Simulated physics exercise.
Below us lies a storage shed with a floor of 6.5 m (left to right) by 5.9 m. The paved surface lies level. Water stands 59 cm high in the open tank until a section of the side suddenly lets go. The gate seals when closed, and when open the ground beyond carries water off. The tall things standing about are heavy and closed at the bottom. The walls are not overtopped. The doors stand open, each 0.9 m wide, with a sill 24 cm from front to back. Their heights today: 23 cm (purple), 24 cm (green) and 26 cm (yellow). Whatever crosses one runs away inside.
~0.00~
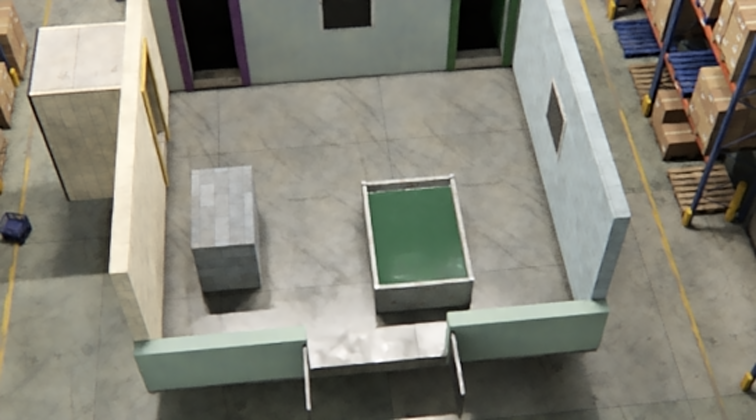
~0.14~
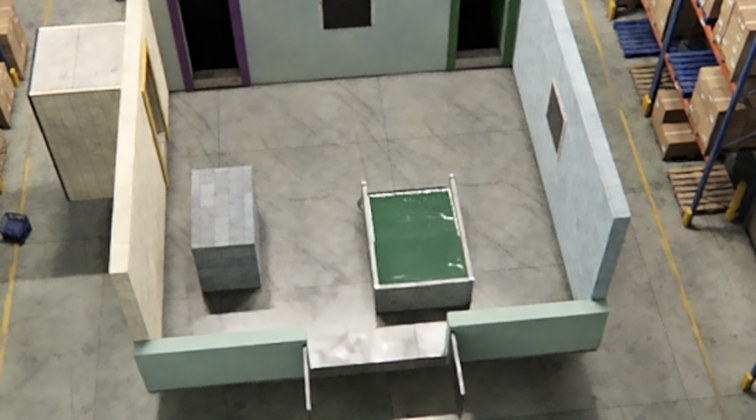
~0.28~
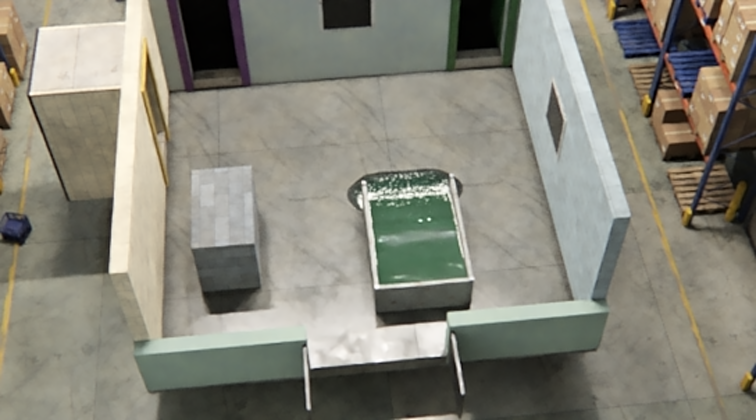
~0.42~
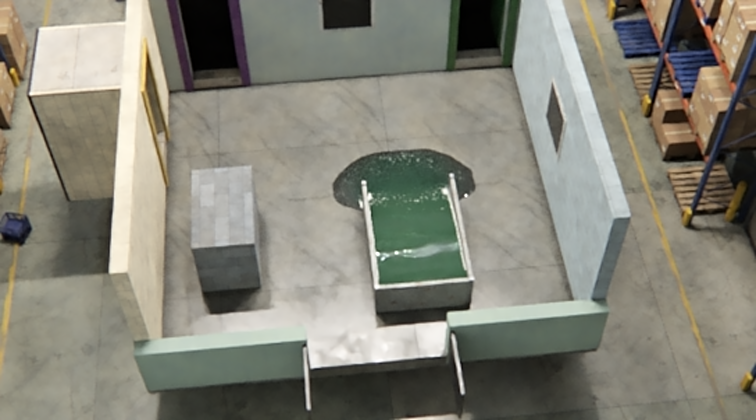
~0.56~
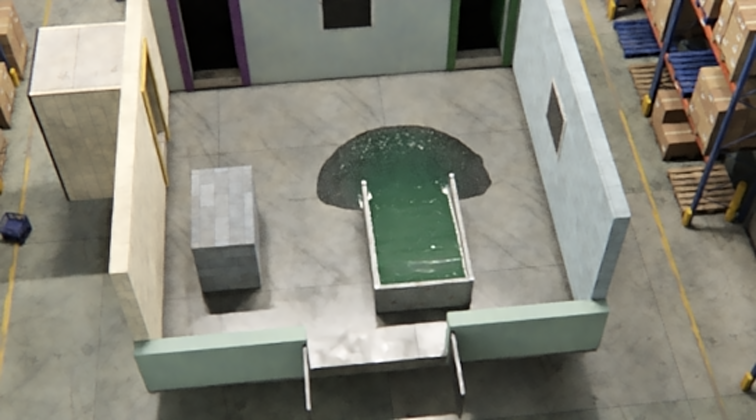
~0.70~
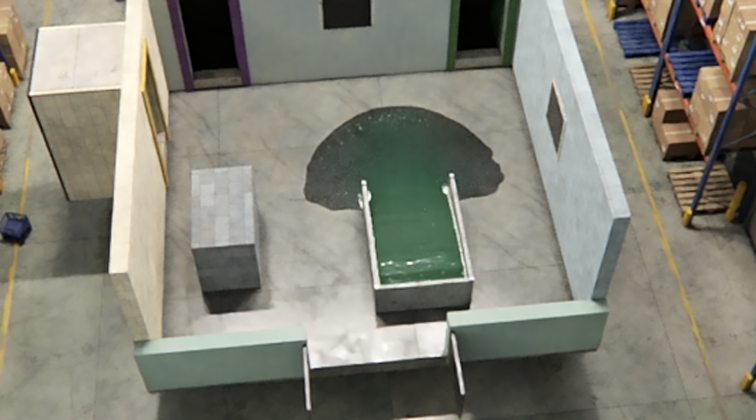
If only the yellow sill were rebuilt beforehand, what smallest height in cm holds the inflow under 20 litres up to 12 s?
About 6 cm.
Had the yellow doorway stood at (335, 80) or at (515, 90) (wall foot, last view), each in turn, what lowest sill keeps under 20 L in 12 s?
Roughly 16 and 17 cm.
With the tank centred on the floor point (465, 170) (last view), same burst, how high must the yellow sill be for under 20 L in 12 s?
About 8.0 cm.
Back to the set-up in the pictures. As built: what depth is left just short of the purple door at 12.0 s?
Some 5.5 cm.
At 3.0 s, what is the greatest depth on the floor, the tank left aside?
About 26 cm.
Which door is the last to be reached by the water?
Last comes the yellow one.
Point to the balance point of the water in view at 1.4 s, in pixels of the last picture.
At about (406, 205).
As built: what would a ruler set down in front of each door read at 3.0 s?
Depths in cm: Purple 10, green 23, yellow 0.
After 1.4 s water covers 30 % of the floor, deepest (24 cm) near (399, 198); it has not reached the yellow door.
After 3.0 s water covers 40 % of the floor, deepest (26 cm) near (504, 70); it has not reached the yellow door.
After 12.0 s water covers 95 % of the floor, deepest (7 cm) near (162, 357); 5 cm at the yellow door, 0 litres in over its 26 cm sill.
At the yellow door as built, the water arrived by 3.5 s and peaked near 11 cm at 4.4 s.
With a sill of 5.5 cm, 27 litres would have come in within the 12 s; with 6.5 cm, 15 litres. So under 20 litres takes about 6 cm.
